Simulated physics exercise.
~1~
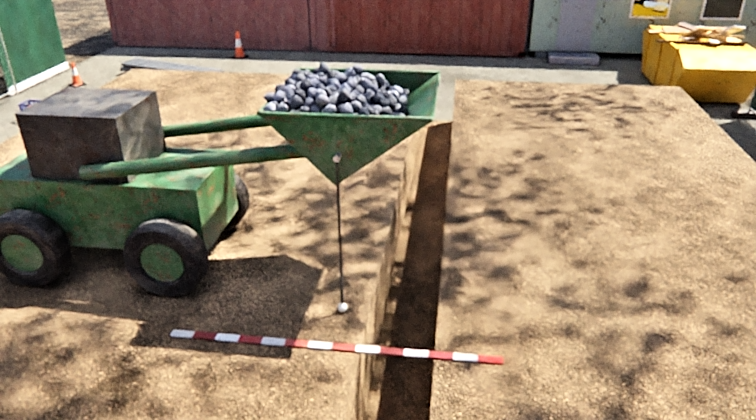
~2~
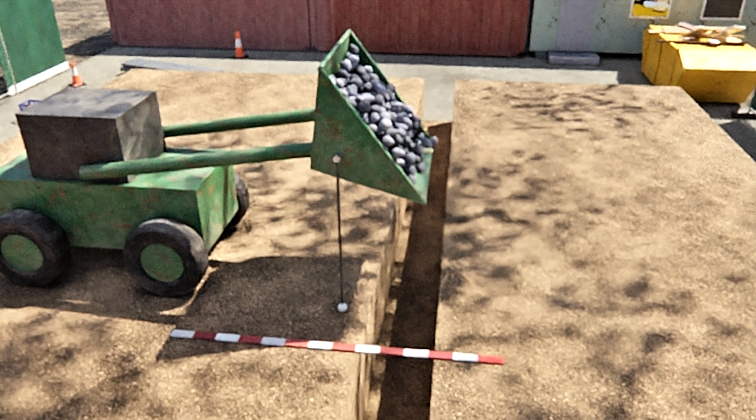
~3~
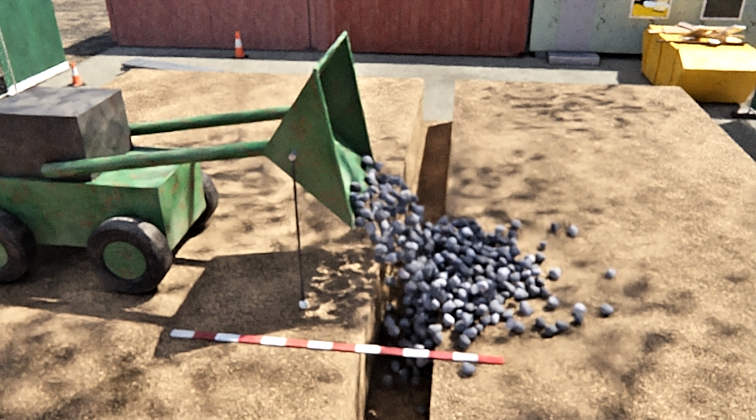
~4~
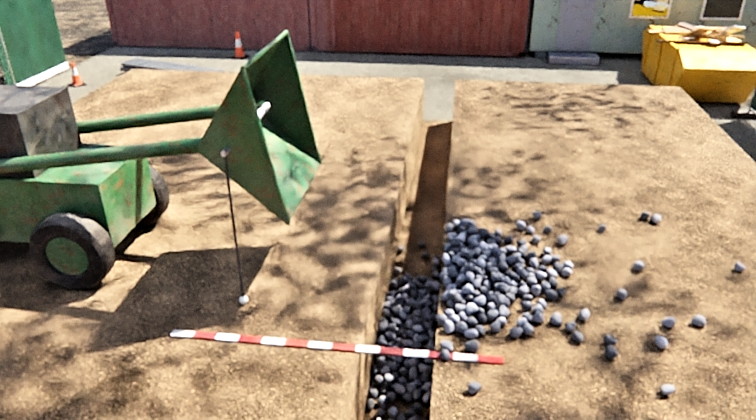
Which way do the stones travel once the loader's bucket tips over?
They move down, pouring out of the bucket into the trench and onto the ground beyond it.
Building site with a green loader tipping grey cobbles towards a narrow trench and backing away, leaving stones inside and scattered beyond.
